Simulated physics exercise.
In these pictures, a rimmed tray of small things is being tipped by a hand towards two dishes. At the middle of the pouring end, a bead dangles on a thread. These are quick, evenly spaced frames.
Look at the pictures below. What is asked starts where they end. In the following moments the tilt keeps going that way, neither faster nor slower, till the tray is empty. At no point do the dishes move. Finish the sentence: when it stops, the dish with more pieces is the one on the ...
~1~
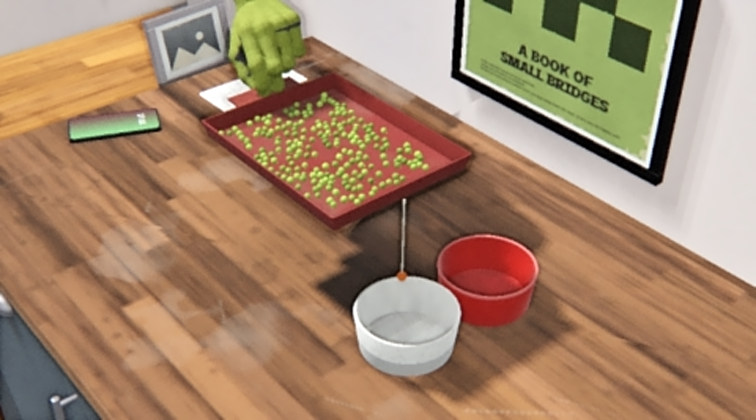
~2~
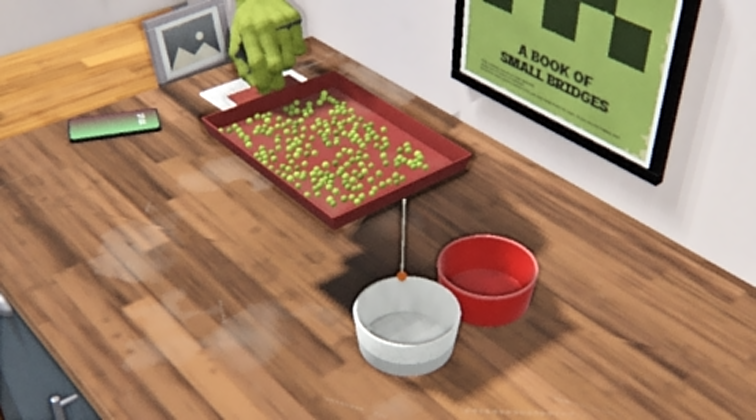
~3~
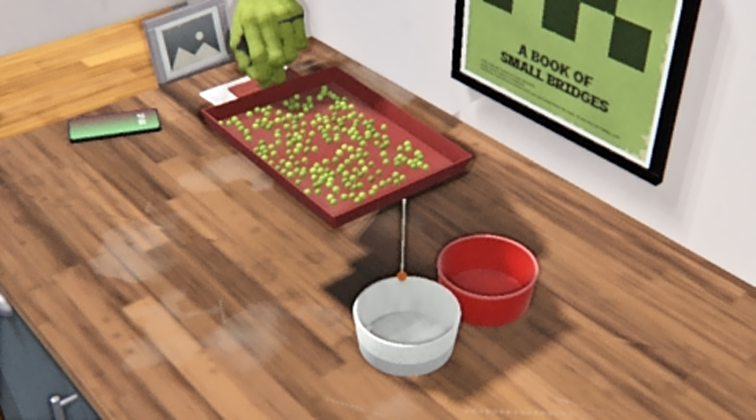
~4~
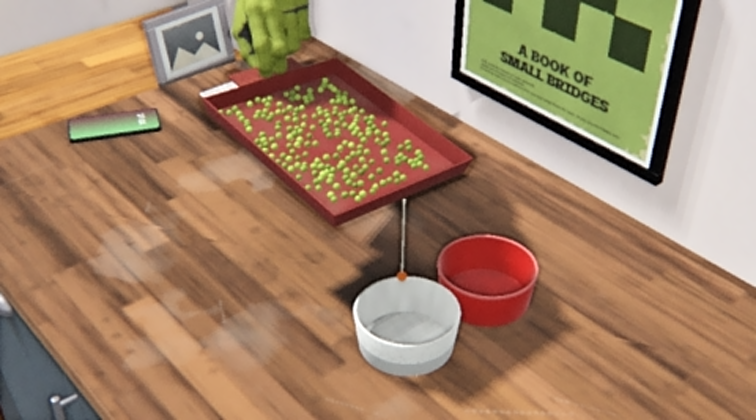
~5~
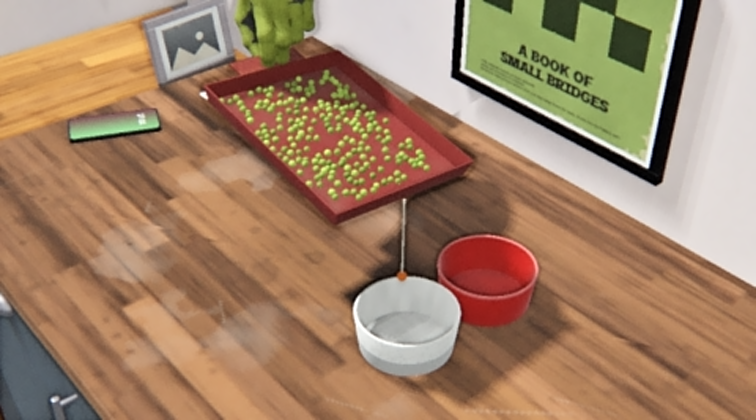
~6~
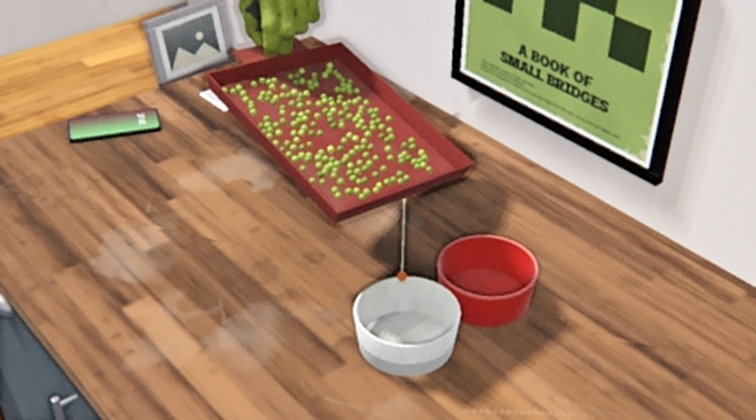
Right.
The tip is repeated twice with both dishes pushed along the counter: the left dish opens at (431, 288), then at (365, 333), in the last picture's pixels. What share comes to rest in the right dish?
Trial 1 about 20 %, trial 2 about 70 %.
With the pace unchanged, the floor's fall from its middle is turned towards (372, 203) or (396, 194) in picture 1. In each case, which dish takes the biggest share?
Case one: The dish at left. Case two: The dish at left.
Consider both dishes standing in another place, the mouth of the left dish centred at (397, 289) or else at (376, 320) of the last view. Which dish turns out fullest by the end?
In order of the tries: The dish on the right side, then the dish on the right side.
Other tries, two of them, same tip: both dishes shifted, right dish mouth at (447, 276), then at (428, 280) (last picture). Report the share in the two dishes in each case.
First 100 %, then 60 %.
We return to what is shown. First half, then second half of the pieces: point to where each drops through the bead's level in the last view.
Initially about (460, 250); subsequently about (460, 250).
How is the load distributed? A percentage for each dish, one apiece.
In the left dish 0 per cent comes to rest, in the right dish 90 per cent.
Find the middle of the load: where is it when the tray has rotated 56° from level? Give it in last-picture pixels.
Somewhere about (434, 171).
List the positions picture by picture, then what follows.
The first frame shows corners of the pouring end near (334, 214) and (465, 153), level; middle of the load near (329, 146), dried peas; left dish near (442, 352); right dish near (522, 304); bead on its thread near (402, 276).
The second frame shows corners of the pouring end near (334, 214) and (465, 154), level; middle of the load near (329, 145).
The third frame shows corners of the pouring end near (335, 213) and (466, 155), tipped barely, lowest at the right corner; middle of the load near (329, 141).
The fourth frame shows corners of the pouring end near (336, 211) and (467, 157), tipped a little, lowest at the right corner; middle of the load near (330, 136).
The fifth frame shows corners of the pouring end near (337, 210) and (467, 160), tipped a little, lowest at the right corner; middle of the load near (331, 130).
The sixth frame shows corners of the pouring end near (339, 208) and (468, 162), tipped a little, lowest at the right corner; middle of the load near (334, 126); left dish near (442, 352); right dish near (522, 304).
Shortly afterwards, tray tipped steeply; all but a few on the tray; only a few in the right dish; a little in the air.
Next, tray tipped right over; near two thirds on the tray; near a quarter in the right dish; a little in the air.
Some moments later, tray tipped past a quarter turn; a little in the left dish; all but a few in the right dish; only a few outside both.
In the end, tray tipped past a quarter turn; a little in the left dish; all but a few in the right dish; only a few outside both.
